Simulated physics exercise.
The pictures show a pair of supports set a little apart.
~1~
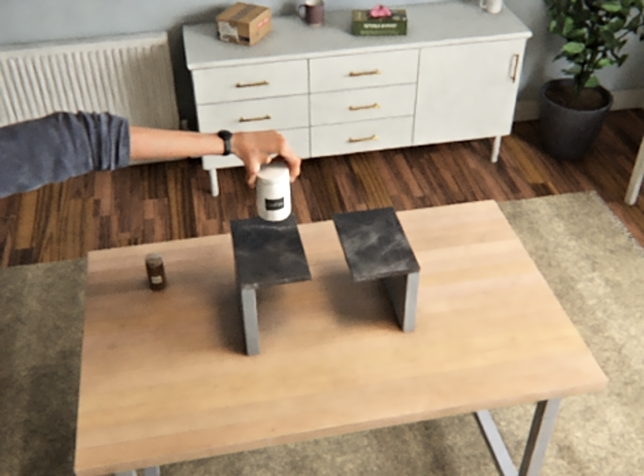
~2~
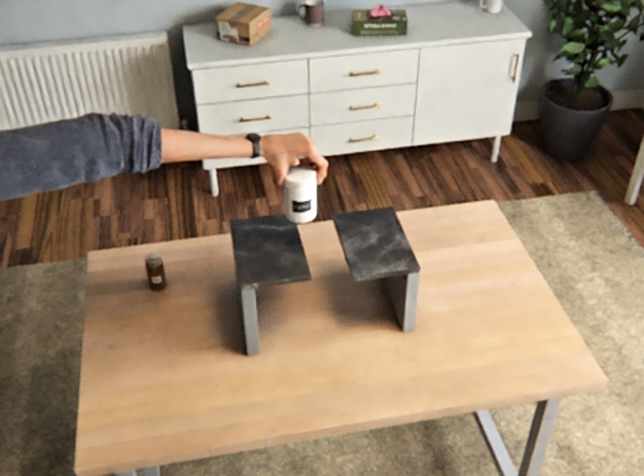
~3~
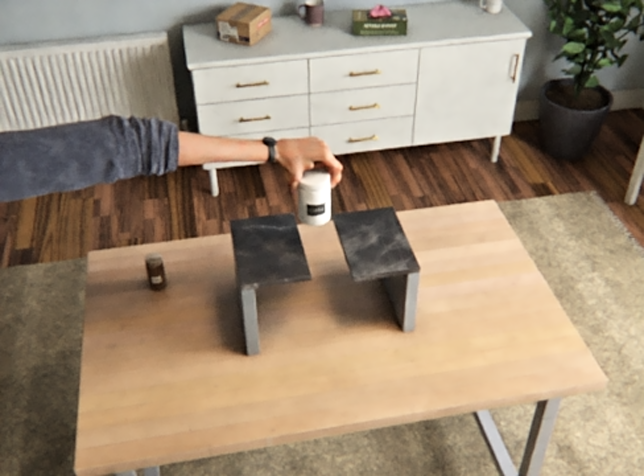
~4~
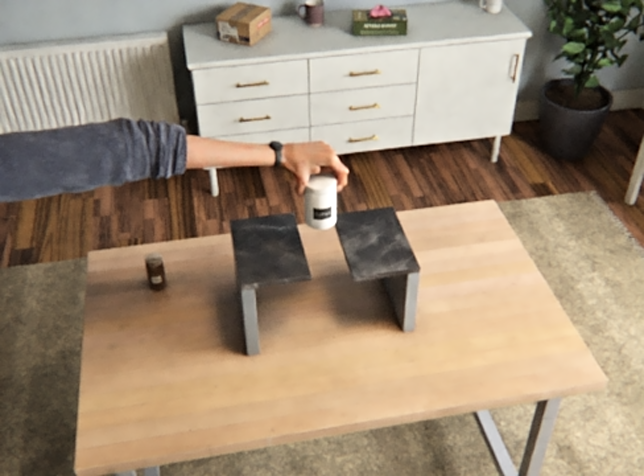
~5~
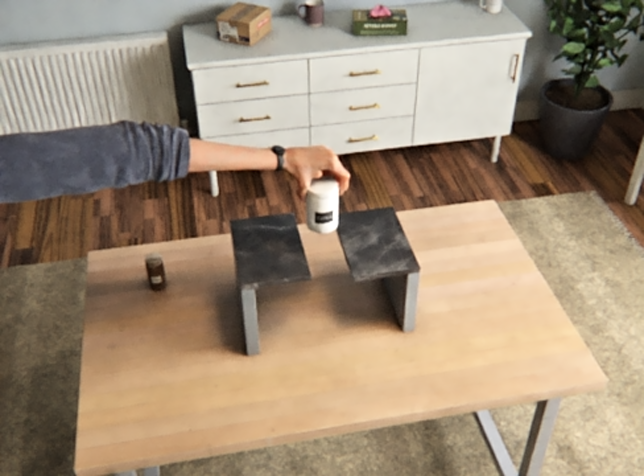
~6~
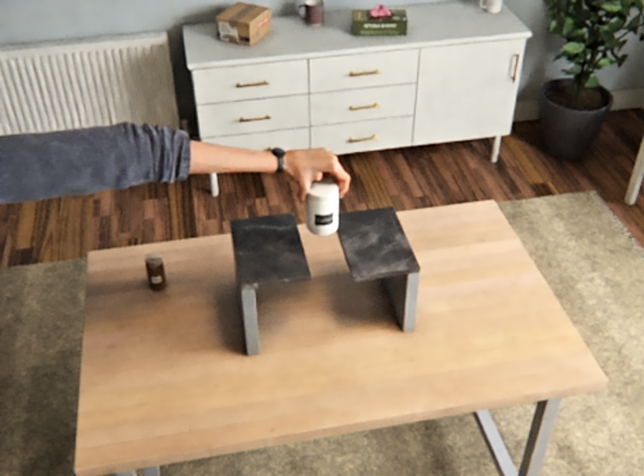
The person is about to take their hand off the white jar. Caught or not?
It reaches the table.
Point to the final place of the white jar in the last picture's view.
Near (323, 293).
Then, 0.20 s after the last picture, white jar slid about its own width near (322, 224).
Then, 0.30 s after the last picture, white jar slid well along near (323, 271).
Then, 0.40 s after the last picture, white jar slid well along near (323, 292).
At rest, moved from the start, white jar; brown shaker in place. Seen from the same camera at the end, white jar near (323, 294). The jar drops through.
